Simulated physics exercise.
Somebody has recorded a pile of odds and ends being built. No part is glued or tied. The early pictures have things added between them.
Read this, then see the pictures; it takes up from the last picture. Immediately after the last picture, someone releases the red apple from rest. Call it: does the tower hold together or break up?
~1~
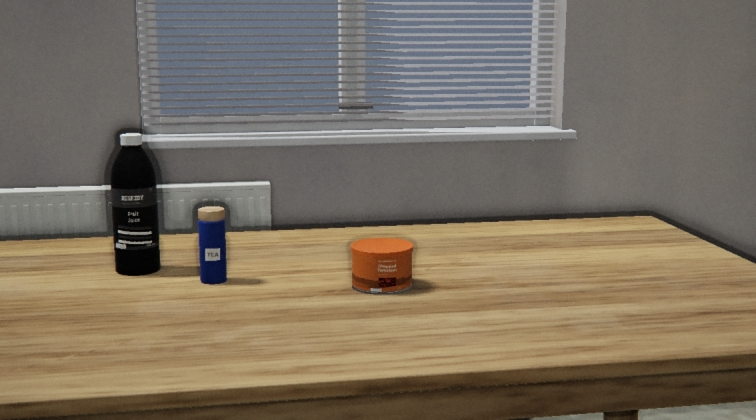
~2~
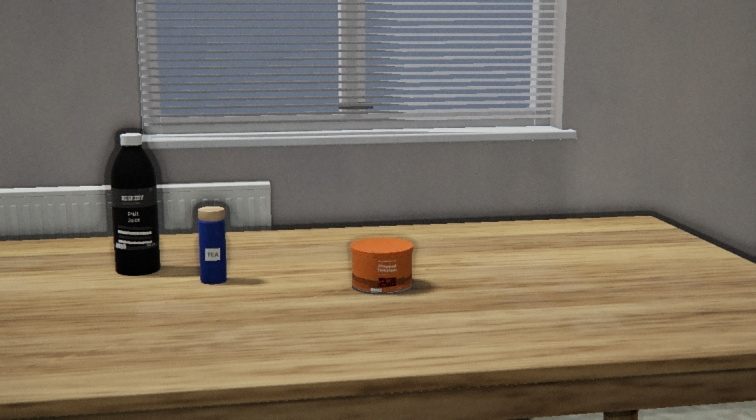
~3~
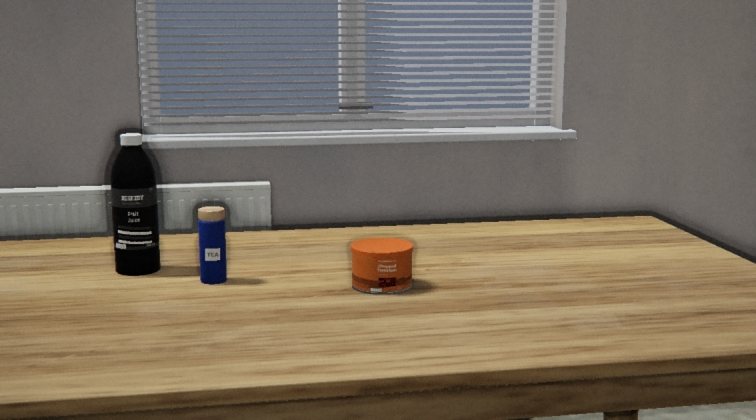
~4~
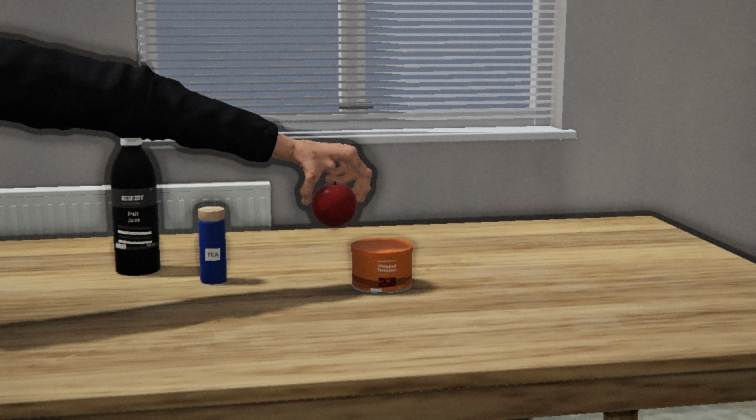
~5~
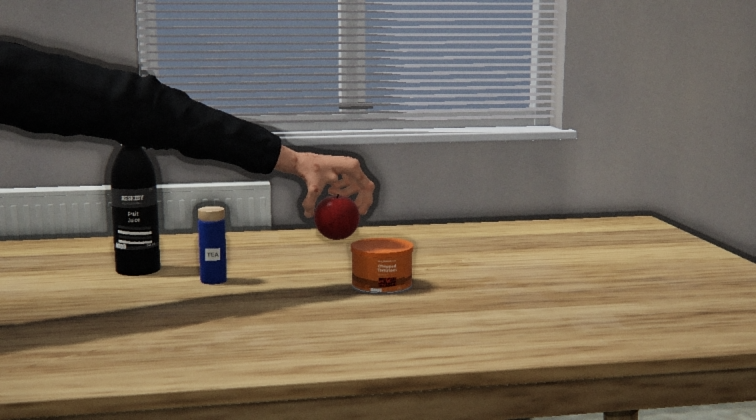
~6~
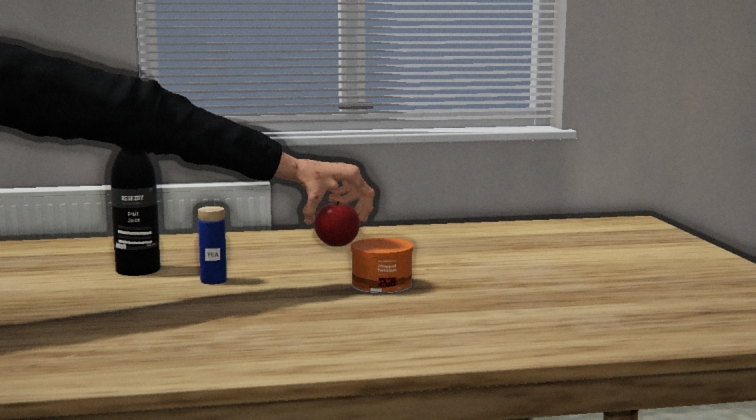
It breaks up.
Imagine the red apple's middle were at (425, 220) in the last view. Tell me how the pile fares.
The pile then goes over.
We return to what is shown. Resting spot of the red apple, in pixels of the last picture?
I'd point to roughly (318, 267).
Then, 0.20 s after the last picture, red apple rolled a little near (330, 237).
Then, 0.30 s after the last picture, red apple now fallen.
Then, 0.40 s after the last picture, nothing new.
At rest, fallen, red apple; the other 3 in place. Seen from the same camera at the end, red apple near (318, 267). The pile gives way.
